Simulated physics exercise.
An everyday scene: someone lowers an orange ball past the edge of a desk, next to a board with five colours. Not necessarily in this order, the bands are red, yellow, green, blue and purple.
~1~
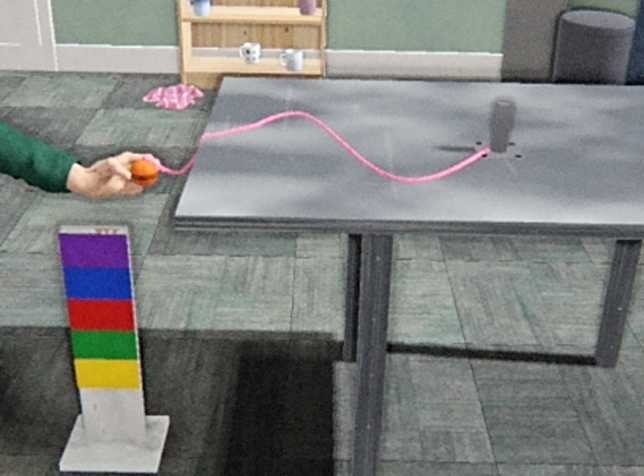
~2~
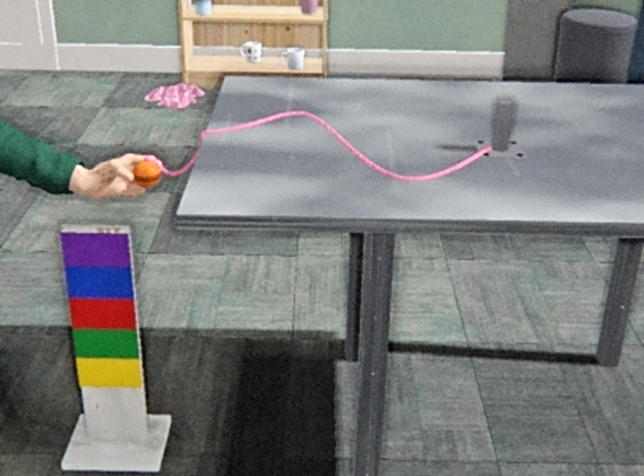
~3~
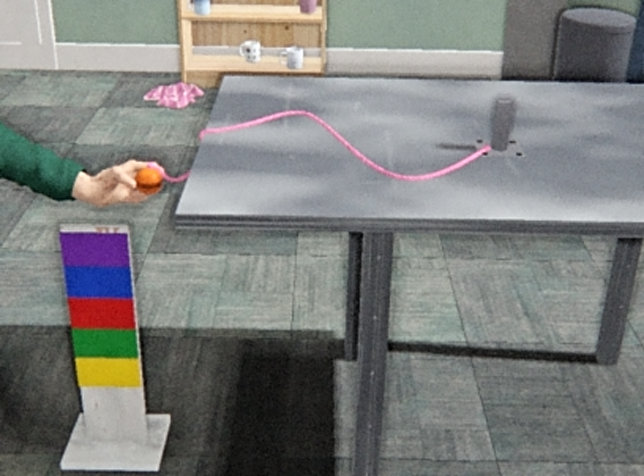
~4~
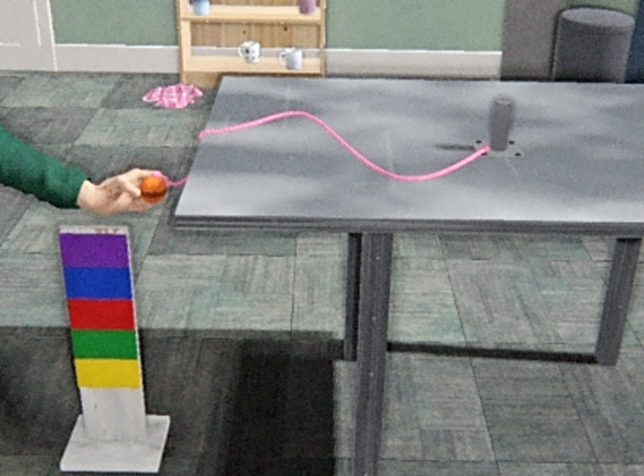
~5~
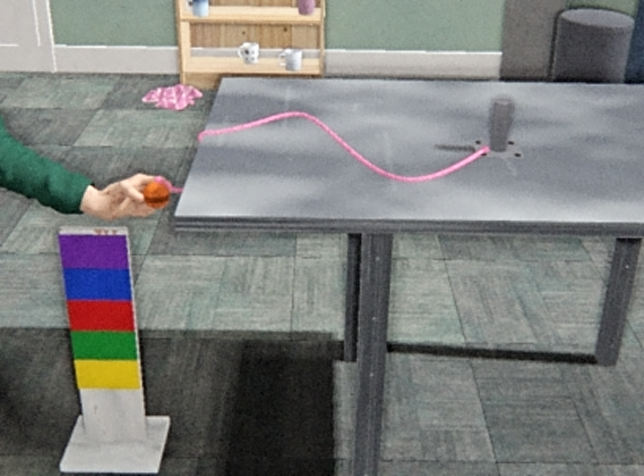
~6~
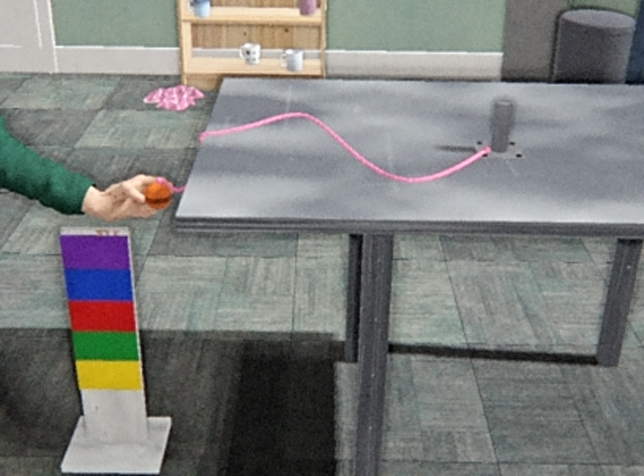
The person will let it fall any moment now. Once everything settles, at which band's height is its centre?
Its centre settles level with the yellow band.
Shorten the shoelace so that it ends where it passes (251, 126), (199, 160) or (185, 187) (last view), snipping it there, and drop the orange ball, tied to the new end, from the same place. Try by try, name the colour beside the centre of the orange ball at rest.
Taking them in turn: Purple; red; green.
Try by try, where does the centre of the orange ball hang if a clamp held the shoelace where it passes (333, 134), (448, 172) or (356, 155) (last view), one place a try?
It ends up near (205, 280) the first time, (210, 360) the second and (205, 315) the third.
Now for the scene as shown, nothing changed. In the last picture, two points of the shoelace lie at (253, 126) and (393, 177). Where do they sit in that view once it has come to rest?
(202, 265), then (351, 156).
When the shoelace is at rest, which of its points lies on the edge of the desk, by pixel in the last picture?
The point at (323, 126).
Soon after, ball near (228, 382); level with yellow.
Then, ball near (198, 407); level with yellow.
At rest, ball near (210, 400); level with yellow. Its centre hangs level with the yellow band.
